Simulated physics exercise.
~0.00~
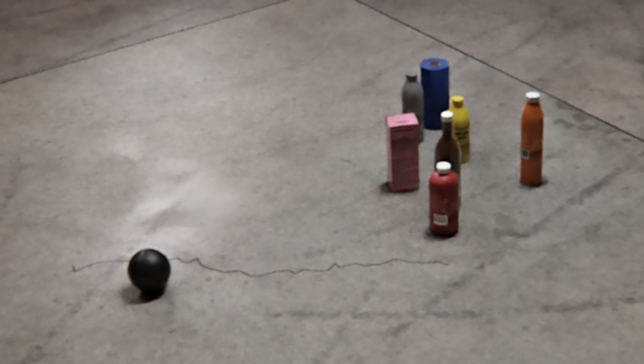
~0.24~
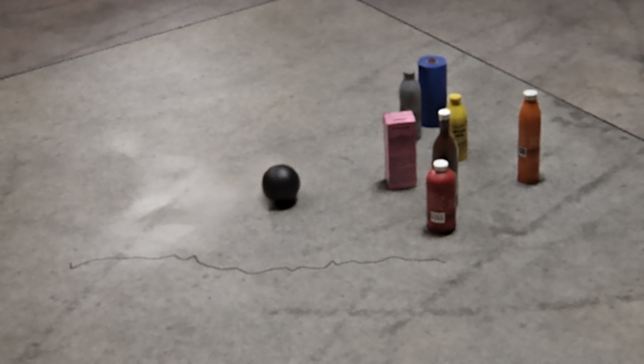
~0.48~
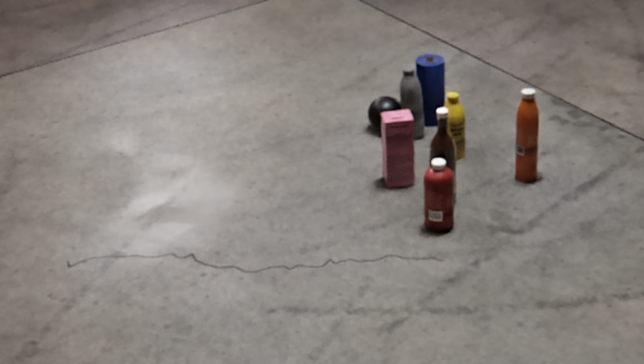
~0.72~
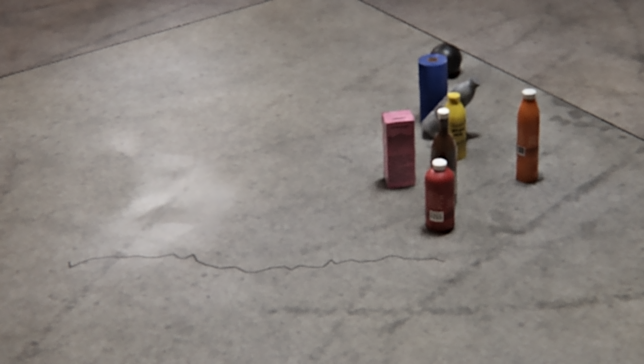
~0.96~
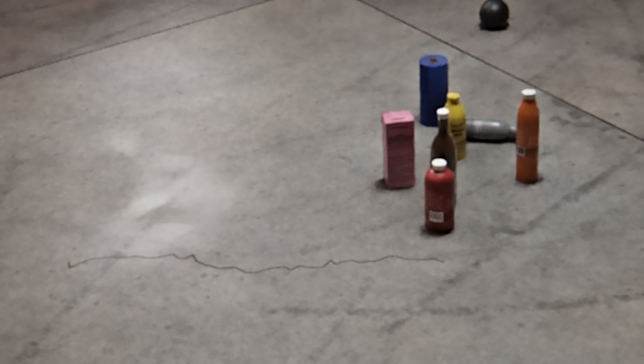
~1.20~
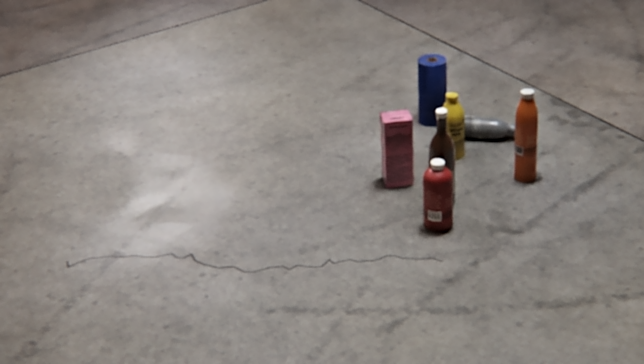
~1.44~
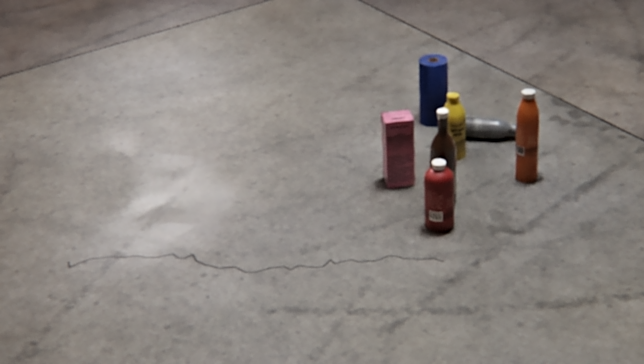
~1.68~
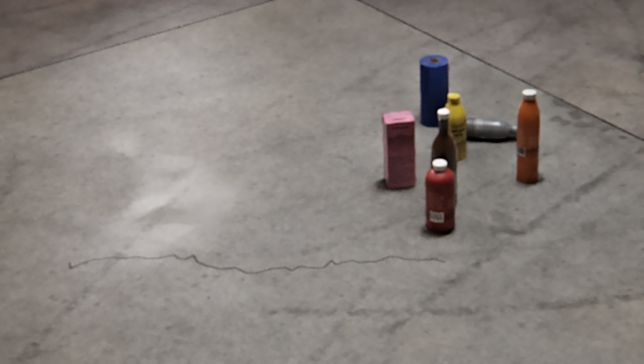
A black ball rolls across a grey concrete floor, seen from above at an angle by a slightly swaying camera, starting at the lower left beyond a thin wavy line. On the right stand a pink carton, a blue roll and grey, yellow, brown, red and orange bottles. The ball travels right and away, passes behind the pink carton and strikes the grey bottle at the back. The bottle tips over to the right while the ball rolls on past the blue roll and leaves at the top. The grey bottle ends lying behind the yellow one, and the other six things remain standing.
